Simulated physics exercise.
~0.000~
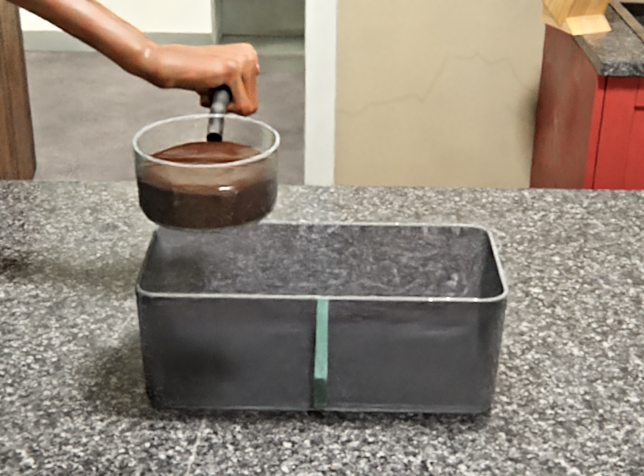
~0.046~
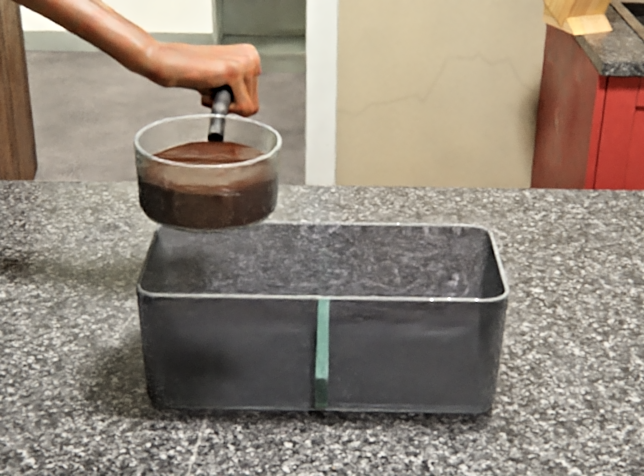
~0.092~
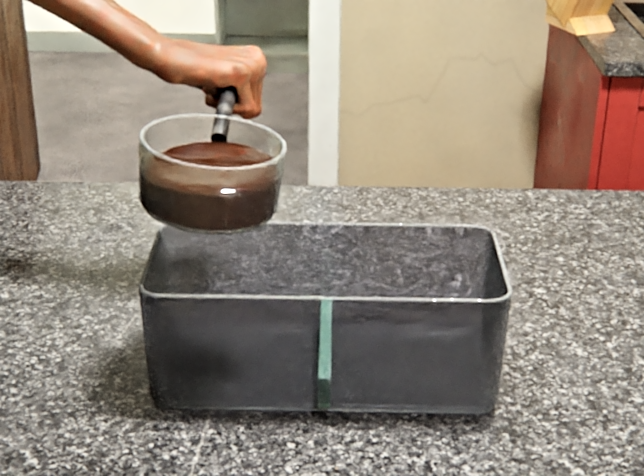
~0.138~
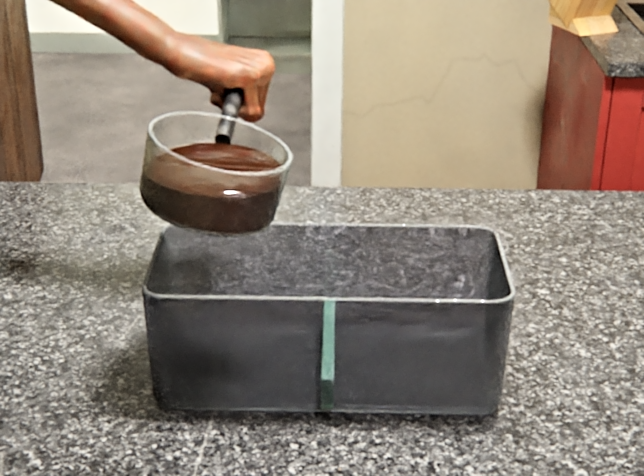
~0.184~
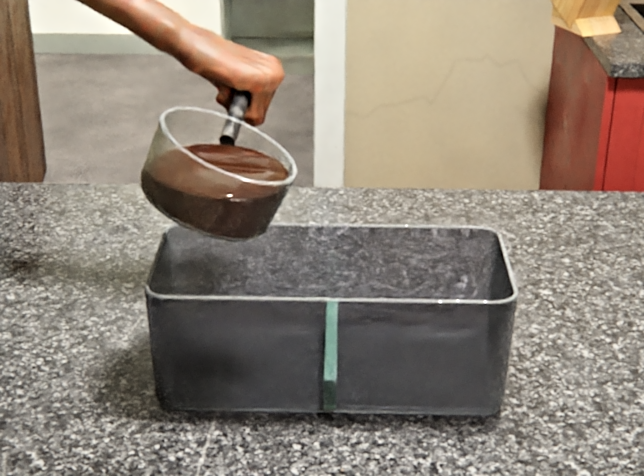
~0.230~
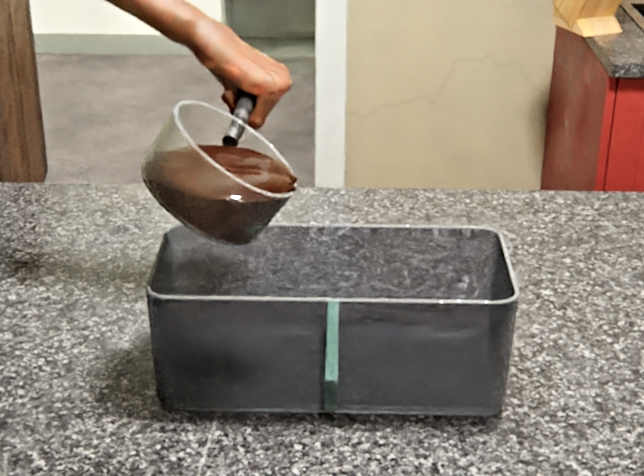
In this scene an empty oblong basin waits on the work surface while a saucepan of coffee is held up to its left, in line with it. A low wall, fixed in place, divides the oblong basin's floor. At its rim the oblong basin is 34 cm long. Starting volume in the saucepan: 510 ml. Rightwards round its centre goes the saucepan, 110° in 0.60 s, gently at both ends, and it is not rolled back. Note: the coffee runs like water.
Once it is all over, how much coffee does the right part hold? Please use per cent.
The right part holds about 38 per cent.
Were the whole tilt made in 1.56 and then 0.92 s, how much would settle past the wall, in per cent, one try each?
Roughly 60 per cent the first time and 50 per cent the second.
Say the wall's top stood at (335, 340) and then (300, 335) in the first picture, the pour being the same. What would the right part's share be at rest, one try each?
First try about 20 %, second try about 60 %.
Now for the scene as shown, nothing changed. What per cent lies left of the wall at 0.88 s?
Roughly 62 in a hundred.
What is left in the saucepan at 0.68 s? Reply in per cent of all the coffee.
Remaining share: Approx. 4 %.
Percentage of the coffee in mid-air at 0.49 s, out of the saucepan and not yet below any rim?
About 22 per cent.
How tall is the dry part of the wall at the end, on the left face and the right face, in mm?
Close to 20 mm left and close to 26 mm right.
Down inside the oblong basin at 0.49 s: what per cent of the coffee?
The basin holds roughly 54 in a hundred parts at that moment.
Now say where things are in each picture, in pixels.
It leans 0°; its right rim is at (278, 143); the coffee meets the walls at (141, 161) and (274, 164); the oblong basin's rim runs from (147, 257) to (498, 262); the wall's top is at (322, 338), in the first picture.
It leans 2°; its right rim is at (280, 145); the coffee meets the walls at (142, 162) and (275, 164), in the second picture.
It leans 6°; its right rim is at (285, 151); the coffee meets the walls at (145, 161) and (280, 166), in the third picture.
It leans 14°; its right rim is at (290, 161); the coffee meets the walls at (149, 161) and (284, 169), in the fourth picture.
It leans 24°; its right rim is at (294, 174); the coffee meets the walls at (148, 160) and (291, 171), in the fifth picture.
It leans 35°; its right rim is at (294, 188); the coffee meets the walls at (148, 157) and (296, 176), in the sixth picture.
By 0.49 s the tilt is 101° and 22 per cent is still to pour, 32 is left of the wall and 23 right of it.
By 0.68 s the tilt is 110° and 4 per cent is still to pour, 57 is left of the wall and 36 right of it.
By 0.88 s the tilt is 110° and 0 per cent is still to pour, 61 is left of the wall and 37 right of it.
By 1.10 s the tilt is 110° and 0 per cent is still to pour, 61 is left of the wall and 38 right of it.
At rest 61 per cent lies left of the wall, 38 right of it and 1 outside.
